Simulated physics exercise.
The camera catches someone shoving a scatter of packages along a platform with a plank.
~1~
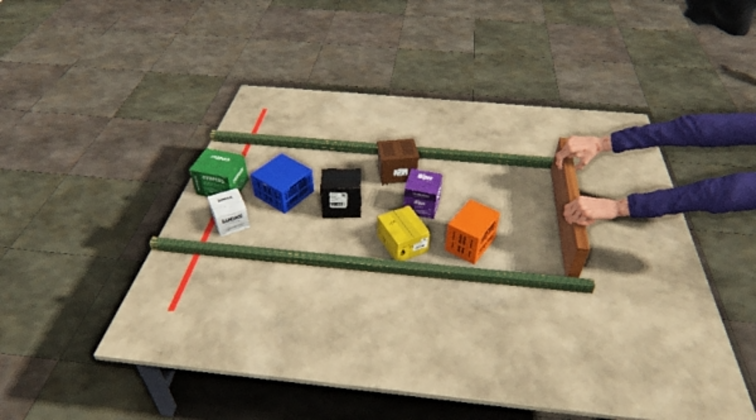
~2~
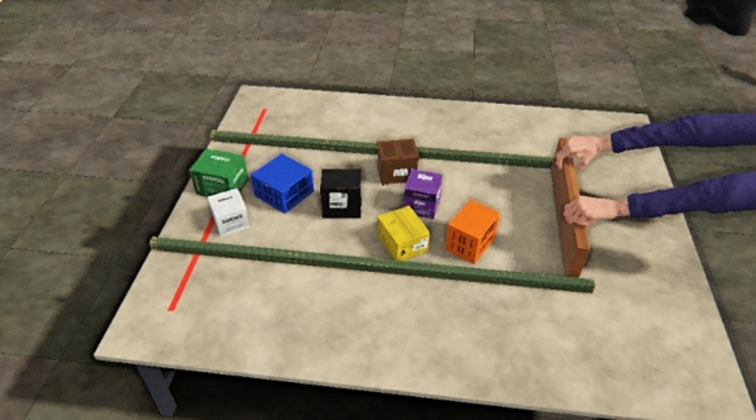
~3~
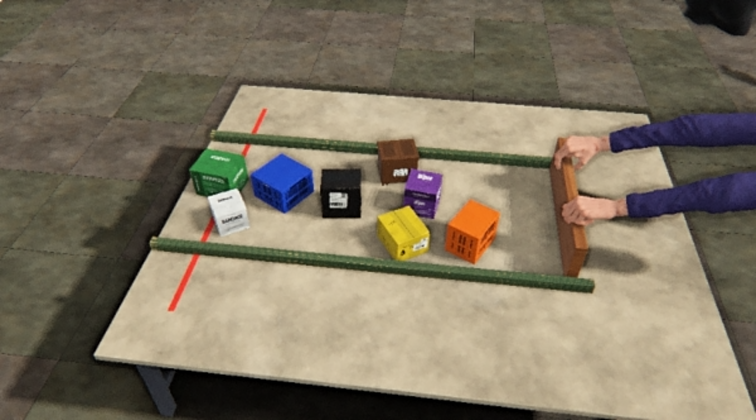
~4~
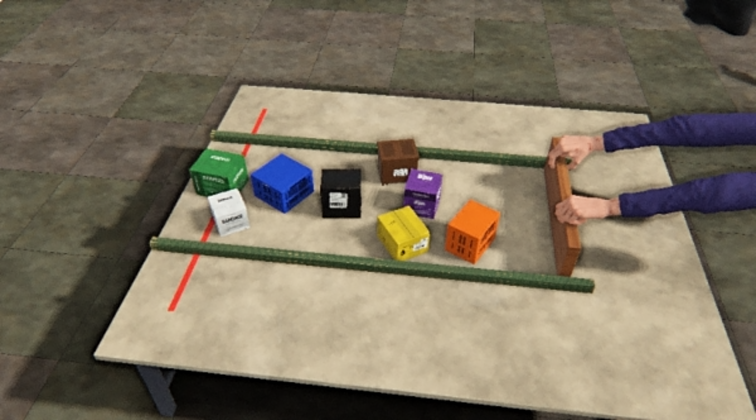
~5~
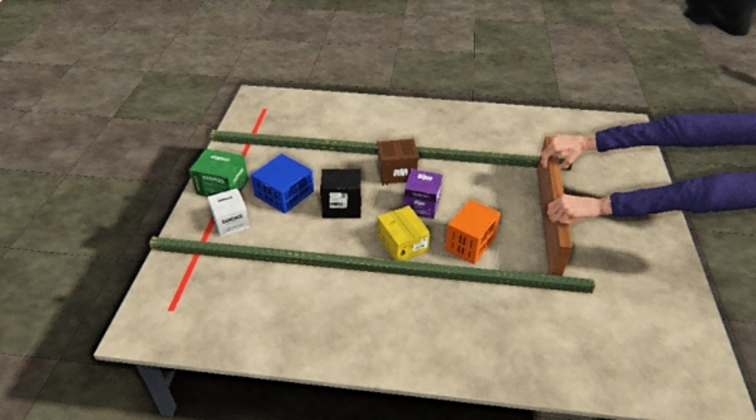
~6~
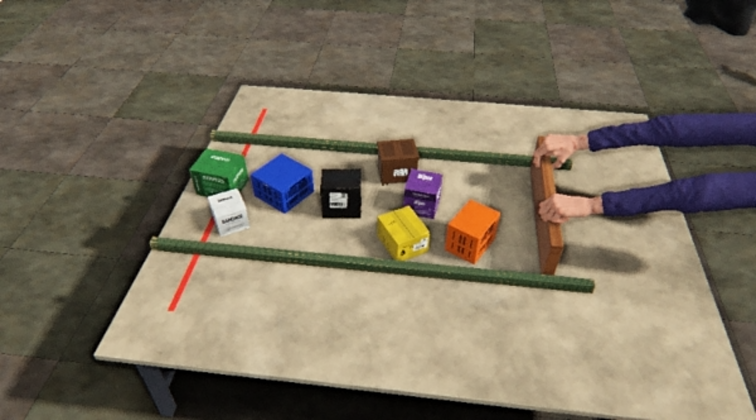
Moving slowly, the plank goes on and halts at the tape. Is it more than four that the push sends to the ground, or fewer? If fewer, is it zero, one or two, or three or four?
The drop will claim five or more of them.
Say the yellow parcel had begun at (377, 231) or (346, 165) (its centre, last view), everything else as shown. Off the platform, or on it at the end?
Result, in order: It leaves the top; it leaves the top.
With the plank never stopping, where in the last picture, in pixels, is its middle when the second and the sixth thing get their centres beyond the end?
Near (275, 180) and (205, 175).
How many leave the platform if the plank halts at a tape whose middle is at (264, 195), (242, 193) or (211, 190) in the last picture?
Per try: 3; 3; 5.
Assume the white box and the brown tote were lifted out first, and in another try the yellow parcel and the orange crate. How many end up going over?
First try 4, second try 3.
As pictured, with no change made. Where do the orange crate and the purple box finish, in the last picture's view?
In order, first (192, 211), then (210, 177).
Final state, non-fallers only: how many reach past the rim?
Tally: 0.
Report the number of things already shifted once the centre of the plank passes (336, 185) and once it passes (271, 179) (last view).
First 7, then 8.
Soon after, none off yet; green box at rest near (220, 175); white box at rest near (229, 212); blue crate at rest near (283, 183).
In the end, the number that fall off is five or more; gone, yellow parcel, black parcel, blue crate, white box and green box.
